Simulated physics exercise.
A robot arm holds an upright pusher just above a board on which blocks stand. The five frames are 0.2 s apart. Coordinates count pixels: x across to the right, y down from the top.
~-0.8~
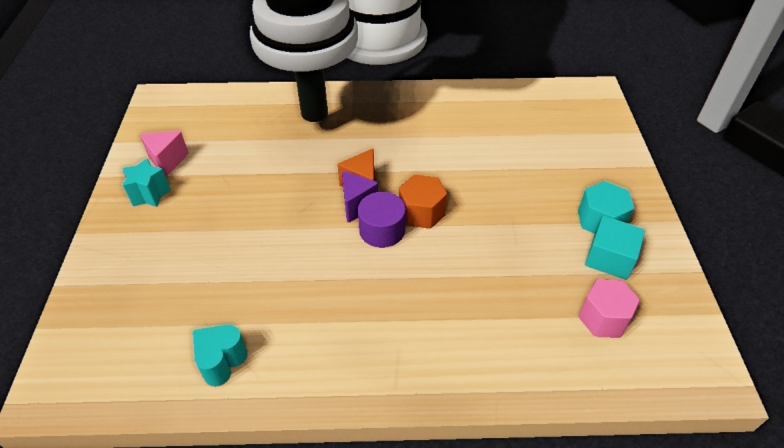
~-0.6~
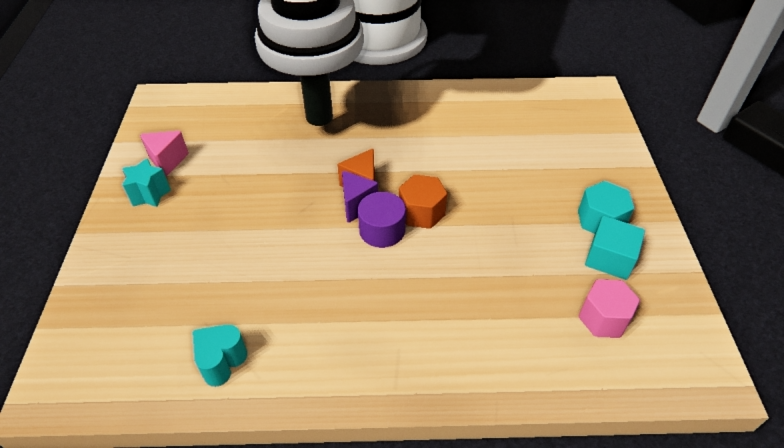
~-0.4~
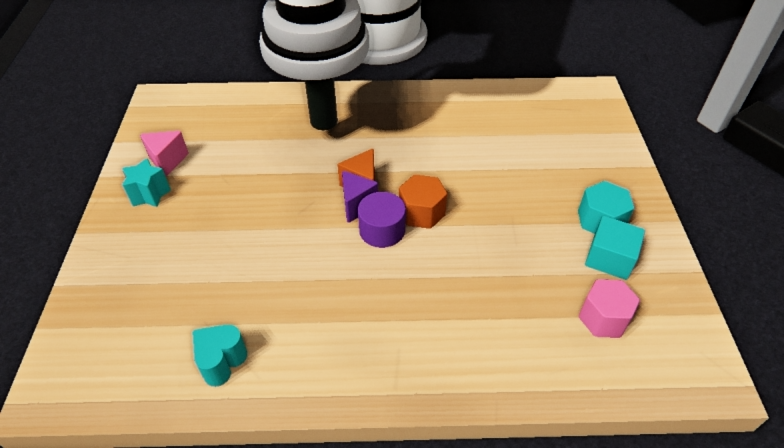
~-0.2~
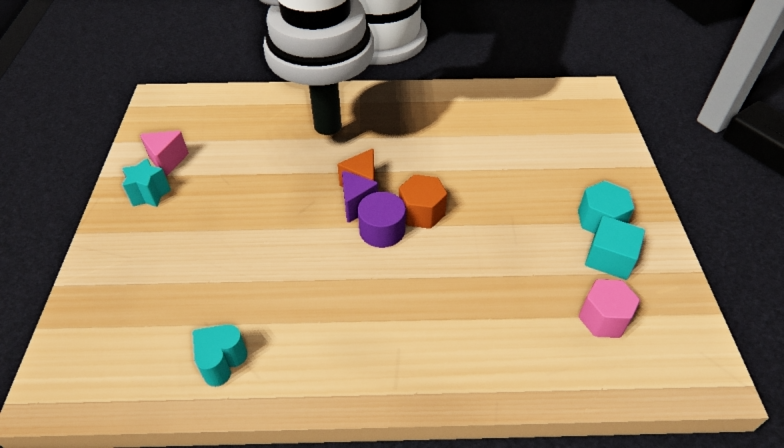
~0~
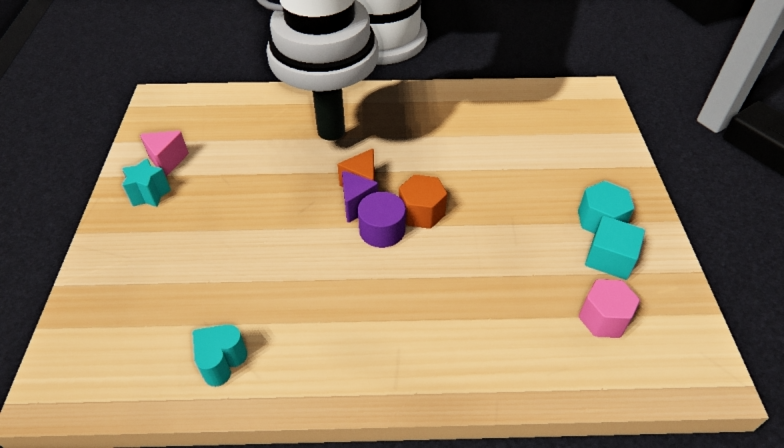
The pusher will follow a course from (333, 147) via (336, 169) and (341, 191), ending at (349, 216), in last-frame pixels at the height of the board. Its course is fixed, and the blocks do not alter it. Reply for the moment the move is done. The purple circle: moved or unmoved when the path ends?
It moves.
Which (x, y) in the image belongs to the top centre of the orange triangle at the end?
Somewhere near (375, 183).
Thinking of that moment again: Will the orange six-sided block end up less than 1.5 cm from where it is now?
My answer is yes.
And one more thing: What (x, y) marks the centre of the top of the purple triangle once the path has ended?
Located at (352, 215).
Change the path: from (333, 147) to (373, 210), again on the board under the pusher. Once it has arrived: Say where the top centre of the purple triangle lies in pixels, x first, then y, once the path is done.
Answer: (355, 208).
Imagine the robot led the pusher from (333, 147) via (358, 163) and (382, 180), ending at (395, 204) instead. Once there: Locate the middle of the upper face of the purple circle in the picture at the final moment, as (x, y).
If I read the scene right, the answer is (377, 227).
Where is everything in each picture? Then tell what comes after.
In the first picture, pusher tip at (315, 114); block tops, purple triangle at (356, 184); orange triangle at (361, 163); purple circle at (382, 208); orange six-sided block at (423, 190).
In the second picture, pusher at (320, 118); blocks unchanged.
In the third picture, pusher at (324, 122); blocks unchanged.
In the fourth picture, pusher at (328, 127); blocks unchanged.
In the fifth picture, pusher at (331, 132); purple triangle at (356, 184); orange triangle at (361, 163); purple circle at (382, 208); orange six-sided block at (423, 190).
What follows on the original path. One third of the way, pusher at (335, 153); nothing pushed yet.
Two thirds of the way, pusher at (340, 176); purple triangle at (355, 191), turned 20° anticlockwise; orange triangle at (370, 173), turned 25° anticlockwise.
At the end, pusher at (347, 200); purple triangle at (352, 215), turned 35° anticlockwise; orange triangle at (375, 183), turned 65° anticlockwise; purple circle at (389, 220); orange six-sided block in place.
